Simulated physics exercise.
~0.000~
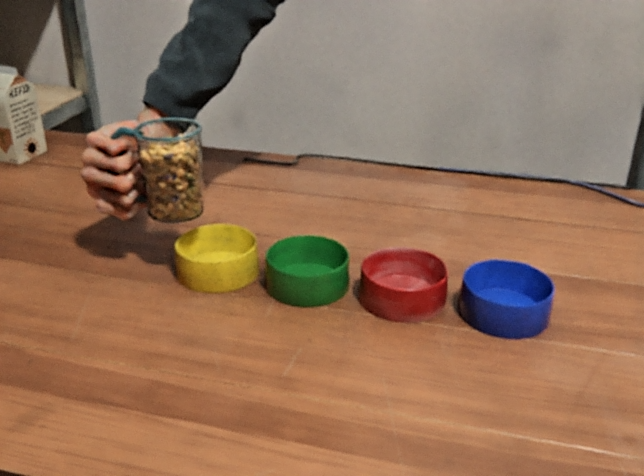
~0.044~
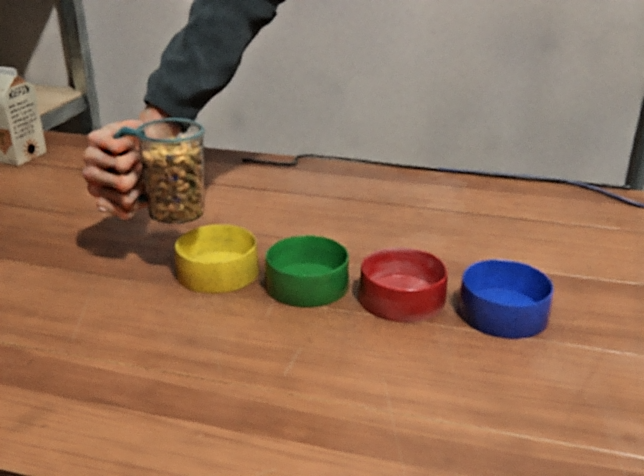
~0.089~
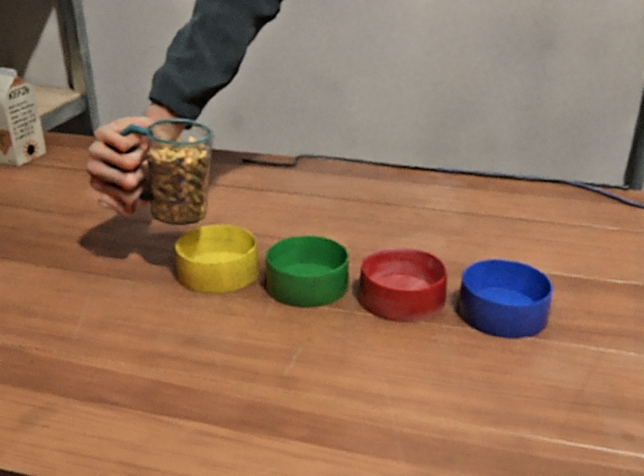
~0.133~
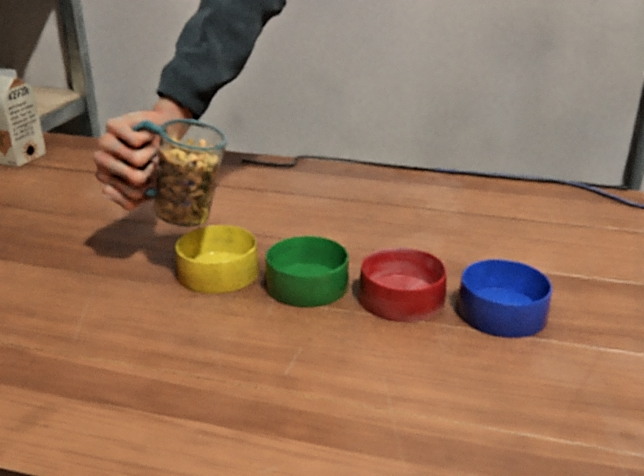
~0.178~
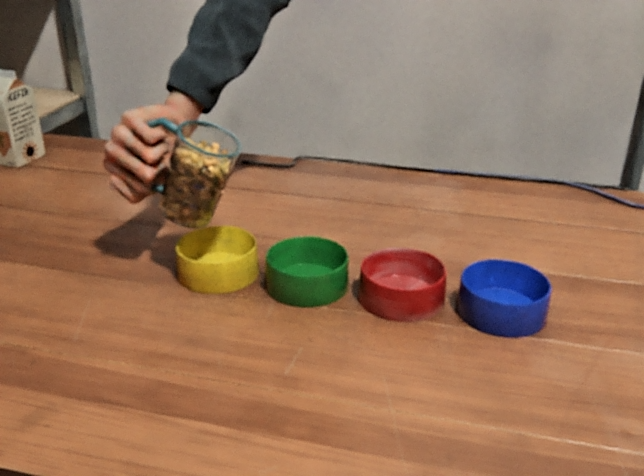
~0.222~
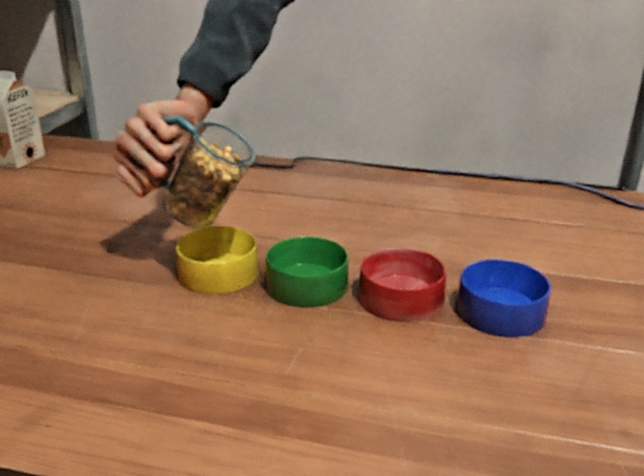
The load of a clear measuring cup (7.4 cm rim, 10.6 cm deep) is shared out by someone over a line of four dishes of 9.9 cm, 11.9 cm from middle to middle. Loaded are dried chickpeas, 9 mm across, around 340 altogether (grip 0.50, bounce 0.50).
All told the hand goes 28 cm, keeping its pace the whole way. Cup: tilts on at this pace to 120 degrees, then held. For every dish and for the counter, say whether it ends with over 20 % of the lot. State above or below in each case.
In each case: Red above, blue below, green below, yellow below, counter above.
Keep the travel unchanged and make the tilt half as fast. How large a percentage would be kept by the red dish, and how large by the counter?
Result - red dish: 20; counter: 60.
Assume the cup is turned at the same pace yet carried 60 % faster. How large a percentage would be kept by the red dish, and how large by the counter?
Shares - red 10, counter 50.
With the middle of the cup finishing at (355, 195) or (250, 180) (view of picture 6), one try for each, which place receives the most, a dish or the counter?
Top receivers, in order: Red and green.
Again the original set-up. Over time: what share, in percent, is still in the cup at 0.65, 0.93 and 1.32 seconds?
Going in order, it reads 90, then 35, and finally 0 per cent.
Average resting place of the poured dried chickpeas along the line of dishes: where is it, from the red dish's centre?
Roughly 2 cm to the right.
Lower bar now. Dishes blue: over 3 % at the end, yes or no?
Blue: True.
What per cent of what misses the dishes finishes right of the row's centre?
Near 80 percent ends up there.
Then, at 0.65 s, tilt 111 degrees; cup holds 90 %.
Then, at 0.93 s, tilt 120 degrees; cup holds 35 %, red 55 %.
After 1.32 s, tilt 120 degrees; cup holds 0 %, red 60 %, blue 10 %.
In the end, at 1.8 s, red 60 %, blue 10 %, green 0 %, yellow 0 %, counter 30 %.
